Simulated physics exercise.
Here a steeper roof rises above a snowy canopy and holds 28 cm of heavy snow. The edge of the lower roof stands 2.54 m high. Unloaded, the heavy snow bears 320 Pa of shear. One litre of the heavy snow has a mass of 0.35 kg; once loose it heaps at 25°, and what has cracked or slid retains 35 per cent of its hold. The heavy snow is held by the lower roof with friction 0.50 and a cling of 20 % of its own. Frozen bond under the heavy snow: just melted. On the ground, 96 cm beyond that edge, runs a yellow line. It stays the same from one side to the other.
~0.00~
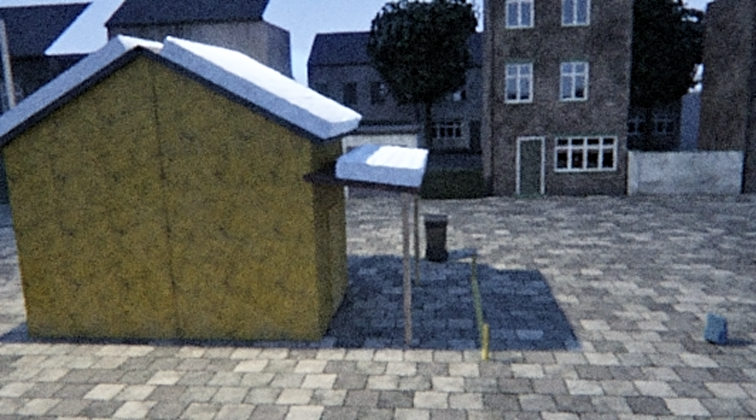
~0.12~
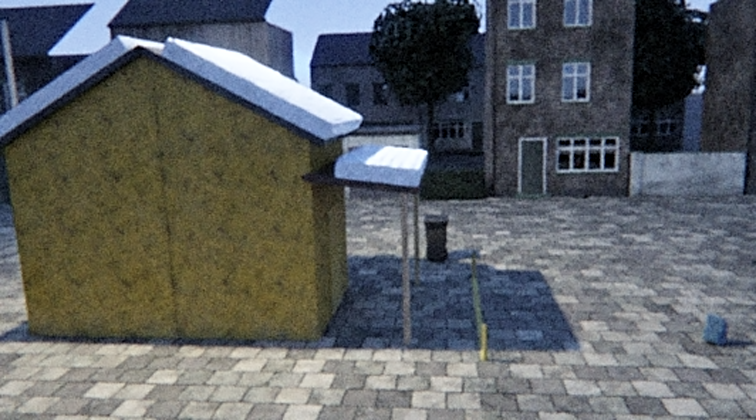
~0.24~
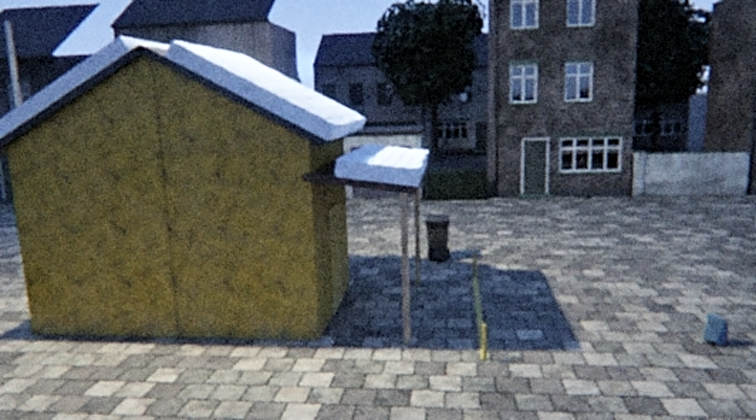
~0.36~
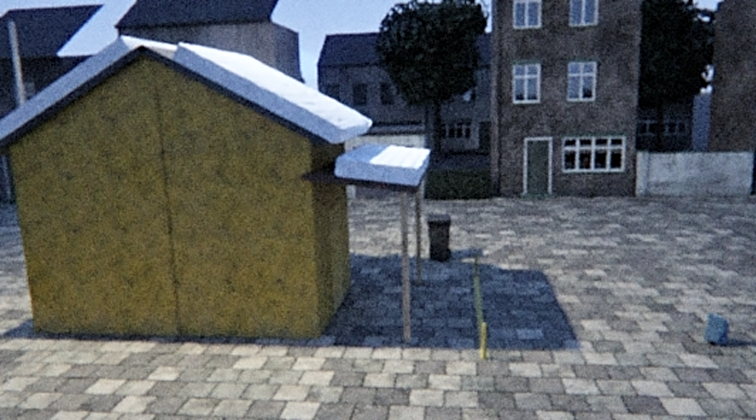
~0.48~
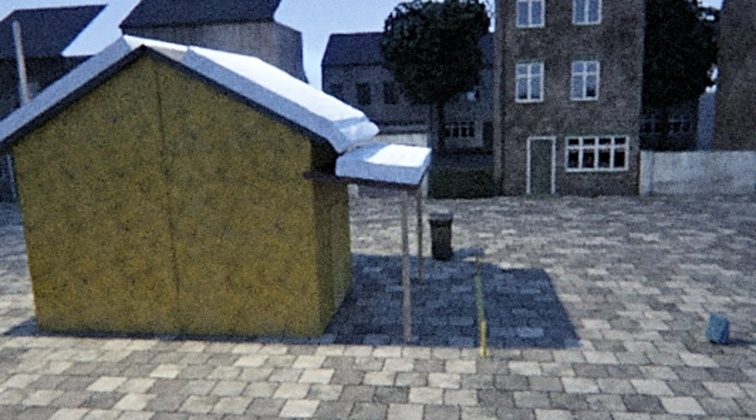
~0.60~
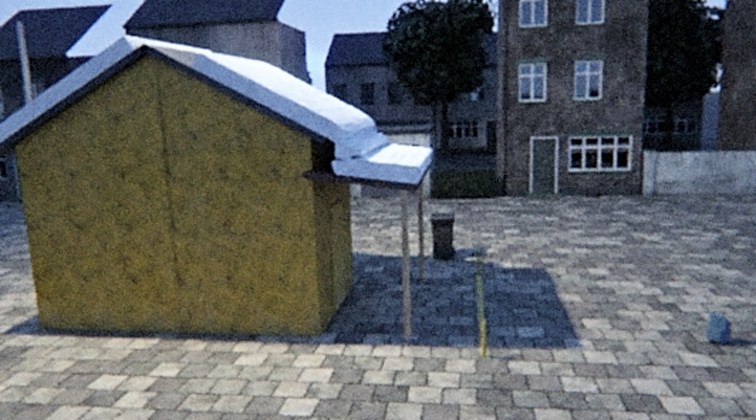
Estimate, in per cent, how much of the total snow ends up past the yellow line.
35 per cent.
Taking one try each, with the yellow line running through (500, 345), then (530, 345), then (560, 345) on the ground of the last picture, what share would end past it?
One by one: 30 in a hundred, 20 in a hundred, 10 in a hundred.
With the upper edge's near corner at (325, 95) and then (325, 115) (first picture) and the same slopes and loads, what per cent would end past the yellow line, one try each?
The first try gives about 60 % and the second about 55 %.
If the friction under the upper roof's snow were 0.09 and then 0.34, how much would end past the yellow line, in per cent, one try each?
One try each gives 45 % and then 16 %.
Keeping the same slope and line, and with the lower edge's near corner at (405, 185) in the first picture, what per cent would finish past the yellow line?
45 per cent or thereabouts.
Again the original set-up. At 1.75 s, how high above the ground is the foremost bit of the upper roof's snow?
About 1.8 m.
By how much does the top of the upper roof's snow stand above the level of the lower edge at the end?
Roughly 0.6 m.
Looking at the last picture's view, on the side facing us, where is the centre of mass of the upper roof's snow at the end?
Look near (466, 274) in the final picture.
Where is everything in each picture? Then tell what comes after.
Front end of the heavy snow at (326, 123), in the first frame.
Front end of the heavy snow at (327, 124), its middle shifted 2.0 cm, in the second frame.
Front end of the heavy snow at (330, 126), its middle shifted 7.9 cm, 3 % of it past the upper edge, in one piece, in the third frame.
Front end of the heavy snow at (336, 127), its middle shifted 18 cm, 6 % of it past the upper edge, in one piece, in the fourth frame.
Front end of the heavy snow at (345, 139), its middle shifted 32 cm, 11 % of it past the upper edge, cracking, in the fifth frame.
Front end of the heavy snow at (356, 148), its middle shifted 50 cm, 18 % of it past the upper edge, cracking, in the sixth frame.
By 1.13 s, none is below the lower edge and 0 % is past the line.
By 1.75 s, 14 % is below the lower edge and 0 % is past the line.
By 2.38 s, 50 % is below the lower edge and 28 % is past the line.
By 3.00 s, 56 % is below the lower edge and 35 % is past the line.
By 4.00 s, at the end, 56 % is below the lower edge and 35 % is past the line.
